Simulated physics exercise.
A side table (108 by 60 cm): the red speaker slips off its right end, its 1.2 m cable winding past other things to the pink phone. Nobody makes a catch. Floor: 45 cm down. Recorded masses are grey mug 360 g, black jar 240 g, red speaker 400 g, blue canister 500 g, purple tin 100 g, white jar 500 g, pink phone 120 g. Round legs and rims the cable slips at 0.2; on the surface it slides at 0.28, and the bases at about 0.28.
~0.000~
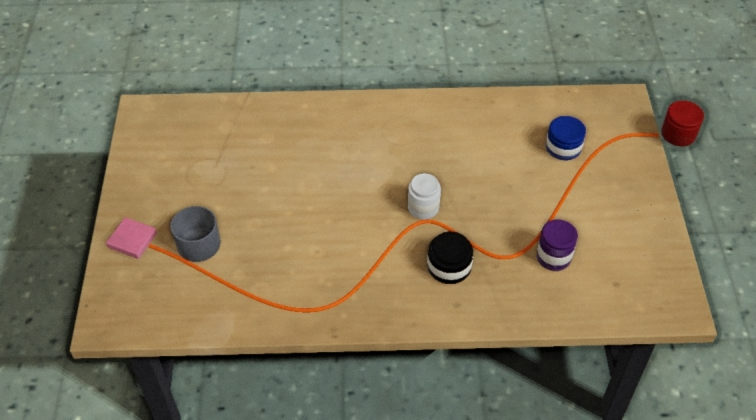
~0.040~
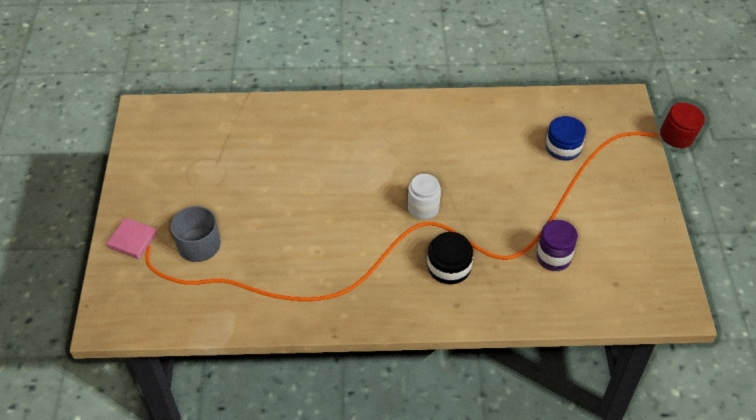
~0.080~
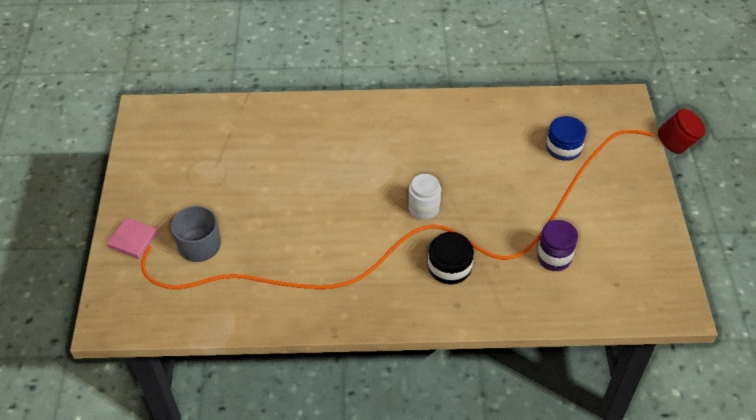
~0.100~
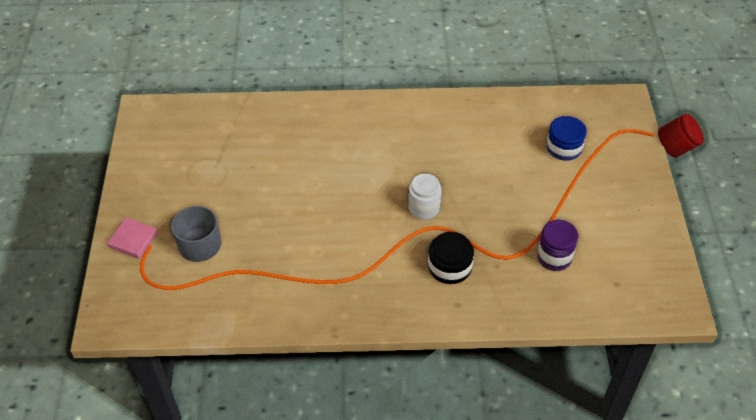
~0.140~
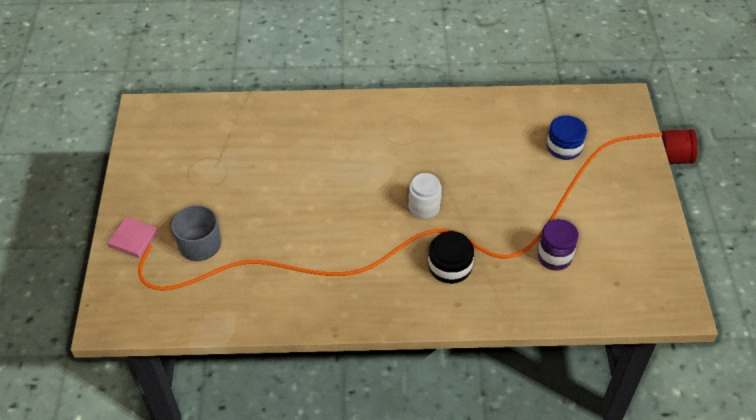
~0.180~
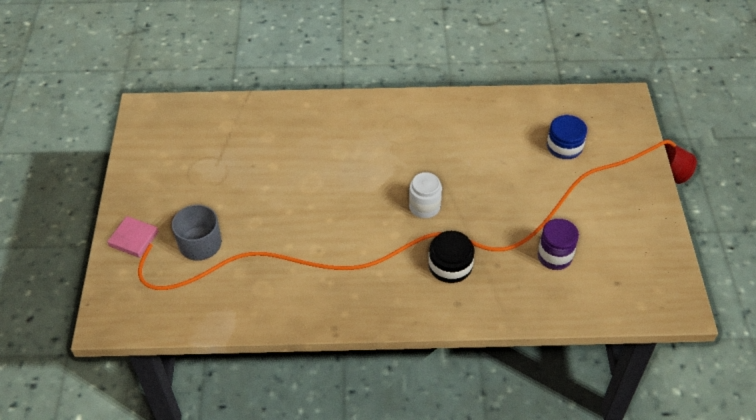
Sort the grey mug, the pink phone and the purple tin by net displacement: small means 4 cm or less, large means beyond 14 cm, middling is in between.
Grey mug: Middling; pink phone: Large; purple tin: Small.
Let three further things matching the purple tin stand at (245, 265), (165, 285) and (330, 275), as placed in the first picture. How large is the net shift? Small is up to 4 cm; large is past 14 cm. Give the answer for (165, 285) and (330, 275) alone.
First one: A big shift; second one: A big shift.
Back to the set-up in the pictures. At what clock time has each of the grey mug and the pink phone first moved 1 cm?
Approx. times - grey mug: 0.36 s, pink phone: 0.30 s.
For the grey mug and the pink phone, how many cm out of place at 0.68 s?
At that time the grey mug has gone 8 cm and the pink phone 60 cm.
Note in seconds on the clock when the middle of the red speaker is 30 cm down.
That comes at 0.30 seconds.
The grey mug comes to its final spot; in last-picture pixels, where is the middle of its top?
Rest point, last frame: Approx. (234, 198).
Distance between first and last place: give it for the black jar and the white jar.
The black jar ends up around 20 cm from its start and the white jar around 0 cm.
After 0.4 s, the cable's tail end at (245, 269); pink phone 23 cm off its start, grey mug 6 cm off its start, red speaker over the edge.
After 0.7 s, the cable's tail end at (418, 366); pink phone 58 cm off its start, grey mug 8 cm off its start, red speaker over the edge.
After 0.9 s, the cable has left the top; pink phone over the edge, grey mug 8 cm off its start at (234, 198), black jar 7 cm off its start at (490, 259).
After 1.2 s, the cable has left the top; pink phone over the edge, grey mug 8 cm off its start, black jar 20 cm off its start.
After 2.4 s, the cable has left the top; pink phone over the edge, grey mug 8 cm off its start at (234, 198), purple tin 0 cm off its start at (563, 234), black jar 21 cm off its start at (568, 288).
